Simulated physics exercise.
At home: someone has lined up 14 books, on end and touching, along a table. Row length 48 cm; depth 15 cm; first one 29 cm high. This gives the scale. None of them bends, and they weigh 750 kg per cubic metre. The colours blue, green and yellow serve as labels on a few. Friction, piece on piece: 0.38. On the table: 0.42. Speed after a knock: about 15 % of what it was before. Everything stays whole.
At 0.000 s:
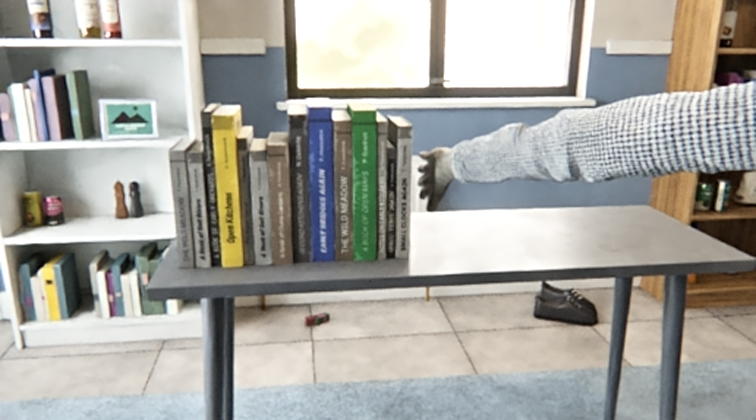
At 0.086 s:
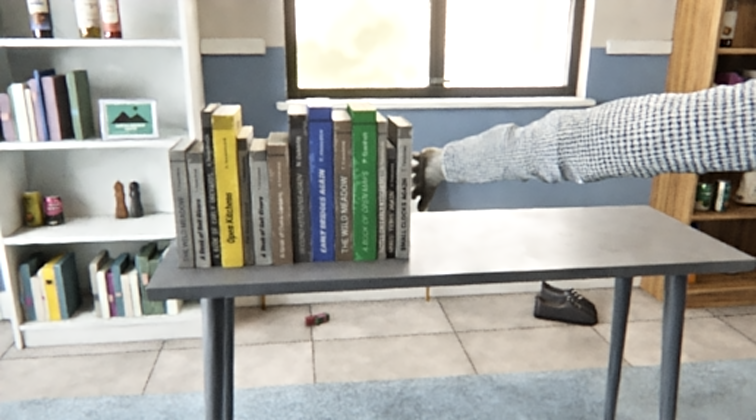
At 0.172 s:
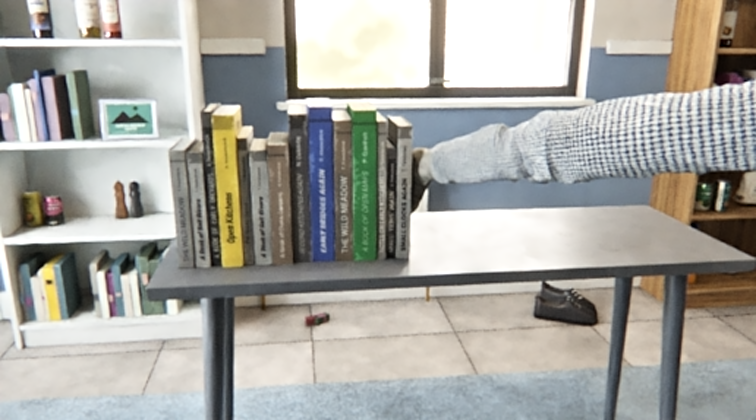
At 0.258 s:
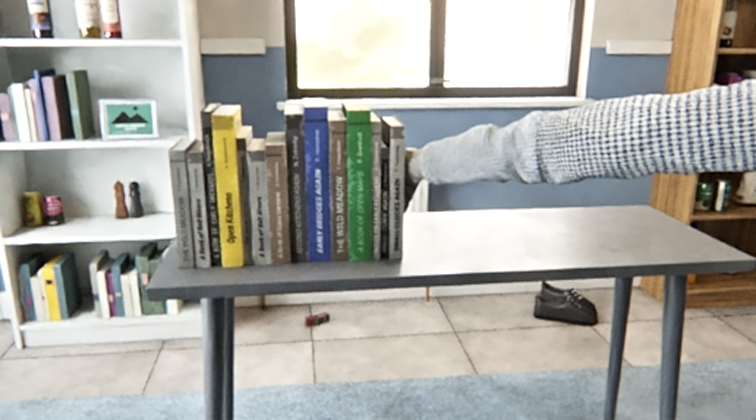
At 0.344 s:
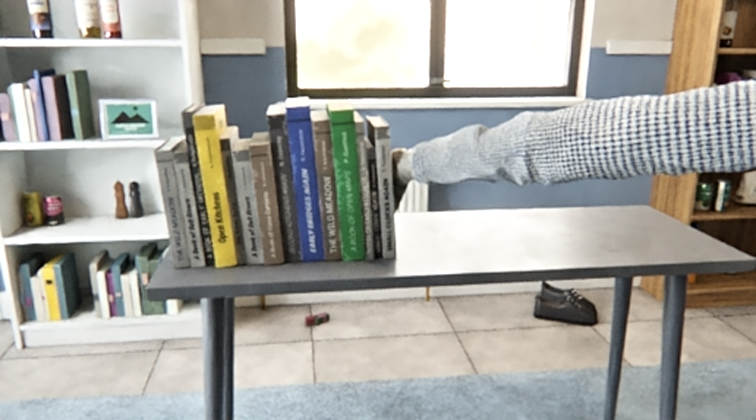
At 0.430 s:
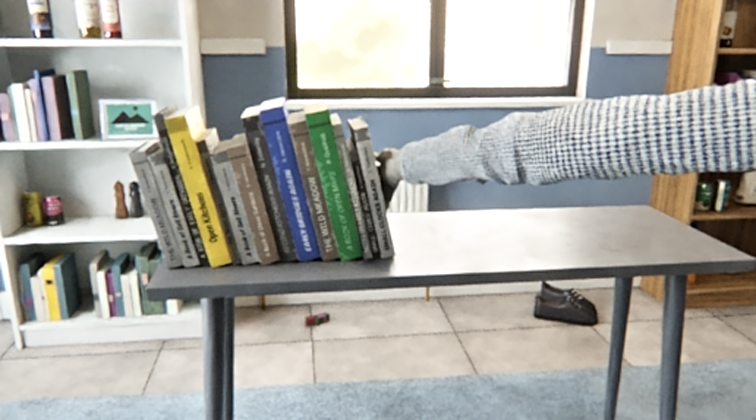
A hand pushes the right end of a book row, and the books lean left.
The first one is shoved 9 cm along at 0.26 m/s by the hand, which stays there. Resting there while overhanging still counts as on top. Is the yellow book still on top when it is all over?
No, it has gone over the edge.
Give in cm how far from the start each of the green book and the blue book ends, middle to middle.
Green: About 10 cm, blue: About 10 cm.
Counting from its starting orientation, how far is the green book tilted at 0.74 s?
Roughly 40 degrees.
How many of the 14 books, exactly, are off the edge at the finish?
The tally stands at 4.
After 0.52 s, none of the 14 books off the edge, 14 disturbed; yellow book leaning 21°; blue book leaning 21°.
After 0.74 s, none of the 14 books off the edge, 14 disturbed; yellow book leaning 51°; green book leaning 38°.
After 0.98 s, 4 of the 14 books off the edge; yellow book upside down; blue book leaning 38°.
After 1.16 s, 4 of the 14 books off the edge; yellow book on its side; blue book leaning 39°.
By the end (1.5 s), 4 of the 14 books off the edge; yellow book on its side; blue book leaning 40°; green book leaning 40°. As the last picture would show them, middles, blue book near (257, 190).
